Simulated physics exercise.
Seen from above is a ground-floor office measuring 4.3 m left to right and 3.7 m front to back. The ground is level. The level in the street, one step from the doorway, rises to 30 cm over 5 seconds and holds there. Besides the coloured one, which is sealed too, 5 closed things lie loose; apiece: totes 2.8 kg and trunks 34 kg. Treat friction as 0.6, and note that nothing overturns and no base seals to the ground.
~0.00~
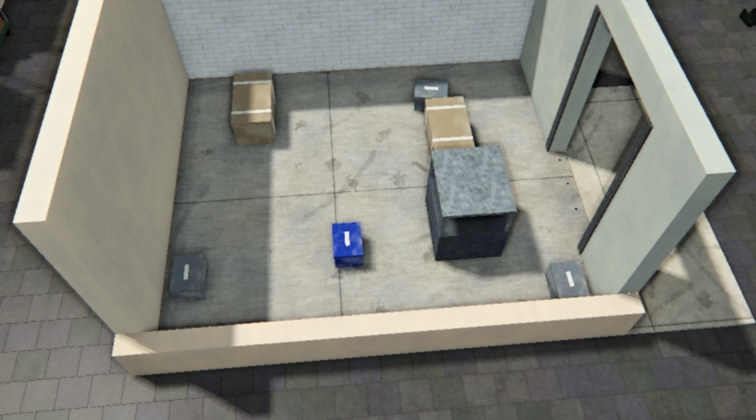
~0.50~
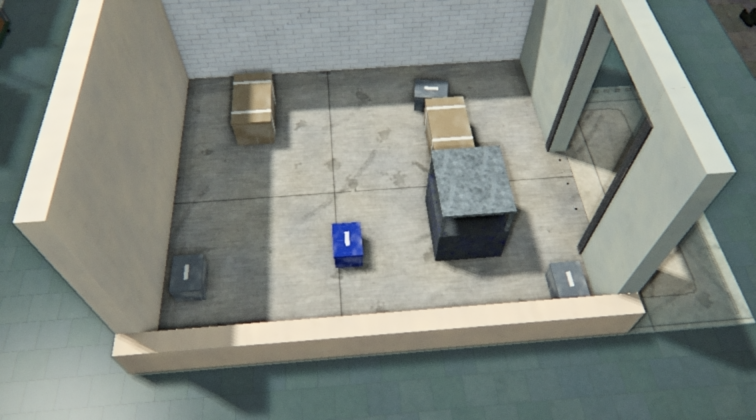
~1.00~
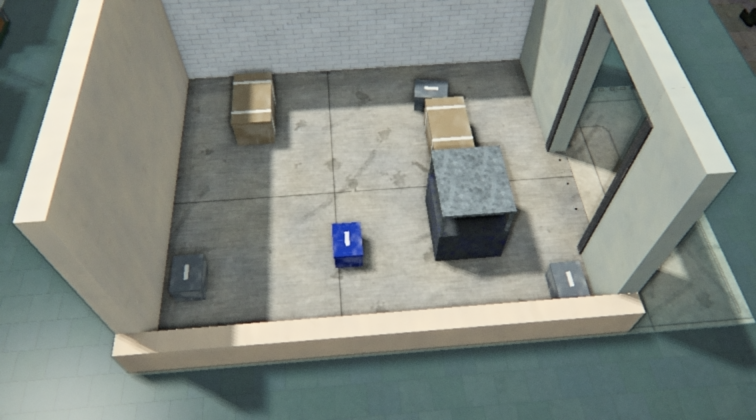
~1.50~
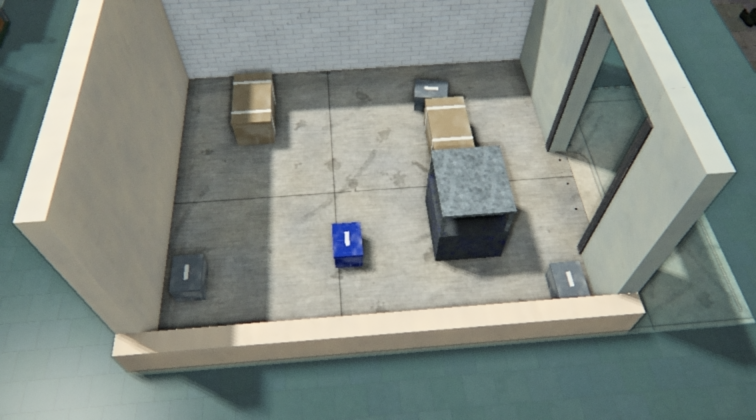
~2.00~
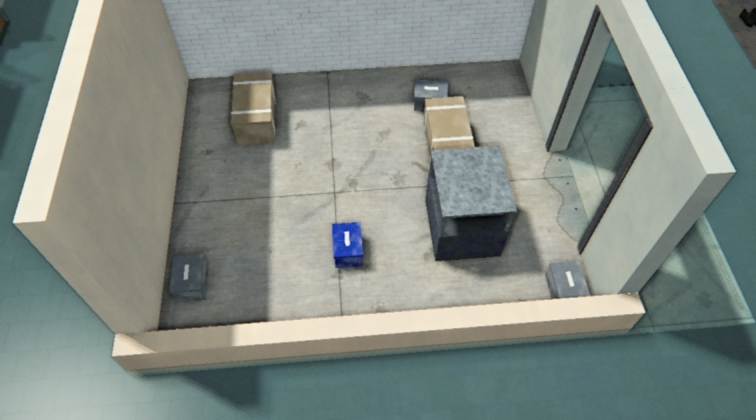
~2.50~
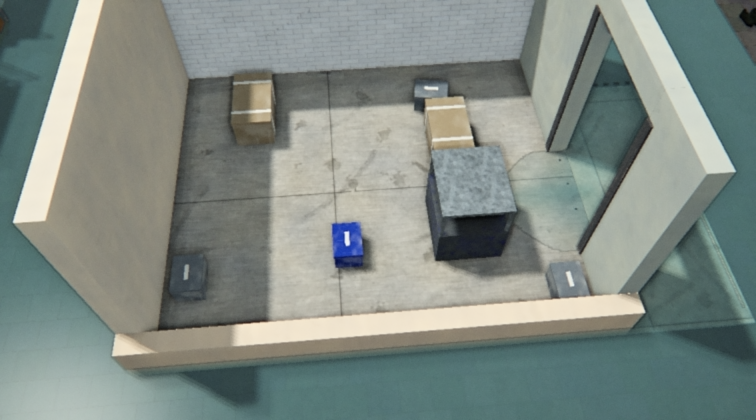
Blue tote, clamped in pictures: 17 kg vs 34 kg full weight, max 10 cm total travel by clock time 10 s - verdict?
Lighter passes.
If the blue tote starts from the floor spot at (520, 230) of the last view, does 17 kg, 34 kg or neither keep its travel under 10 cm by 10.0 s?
Note: None OK.
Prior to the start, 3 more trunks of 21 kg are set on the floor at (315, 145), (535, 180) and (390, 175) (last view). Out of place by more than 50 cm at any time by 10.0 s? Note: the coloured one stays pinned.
Above the mark, above the mark, above the mark.
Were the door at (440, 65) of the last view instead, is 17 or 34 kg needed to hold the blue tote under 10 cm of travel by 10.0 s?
There just the heavier succeeds.
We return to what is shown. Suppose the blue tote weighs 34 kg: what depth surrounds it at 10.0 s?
Close to 8 cm deep.
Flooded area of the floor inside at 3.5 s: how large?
Somewhere around 2.0 m2, roughly.
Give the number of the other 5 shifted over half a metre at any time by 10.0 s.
That makes 3.
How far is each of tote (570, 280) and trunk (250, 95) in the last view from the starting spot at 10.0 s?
Respectively 20 and 40 centimetres.
After 3.5 s the blue tote would be 0 cm from its start with 17 kg and 0 cm from its start with 34 kg; 0 cm of water round it then.
After 4.5 s the blue tote would be 0 cm from its start with 17 kg and 0 cm from its start with 34 kg; 1 cm of water round it then.
After 7.0 s the blue tote would be 0 cm from its start with 17 kg and 0 cm from its start with 34 kg; 5 cm of water round it then.
After 10.0 s the blue tote would be 0 cm from its start with 17 kg and 0 cm from its start with 34 kg; 8 cm of water round it then.
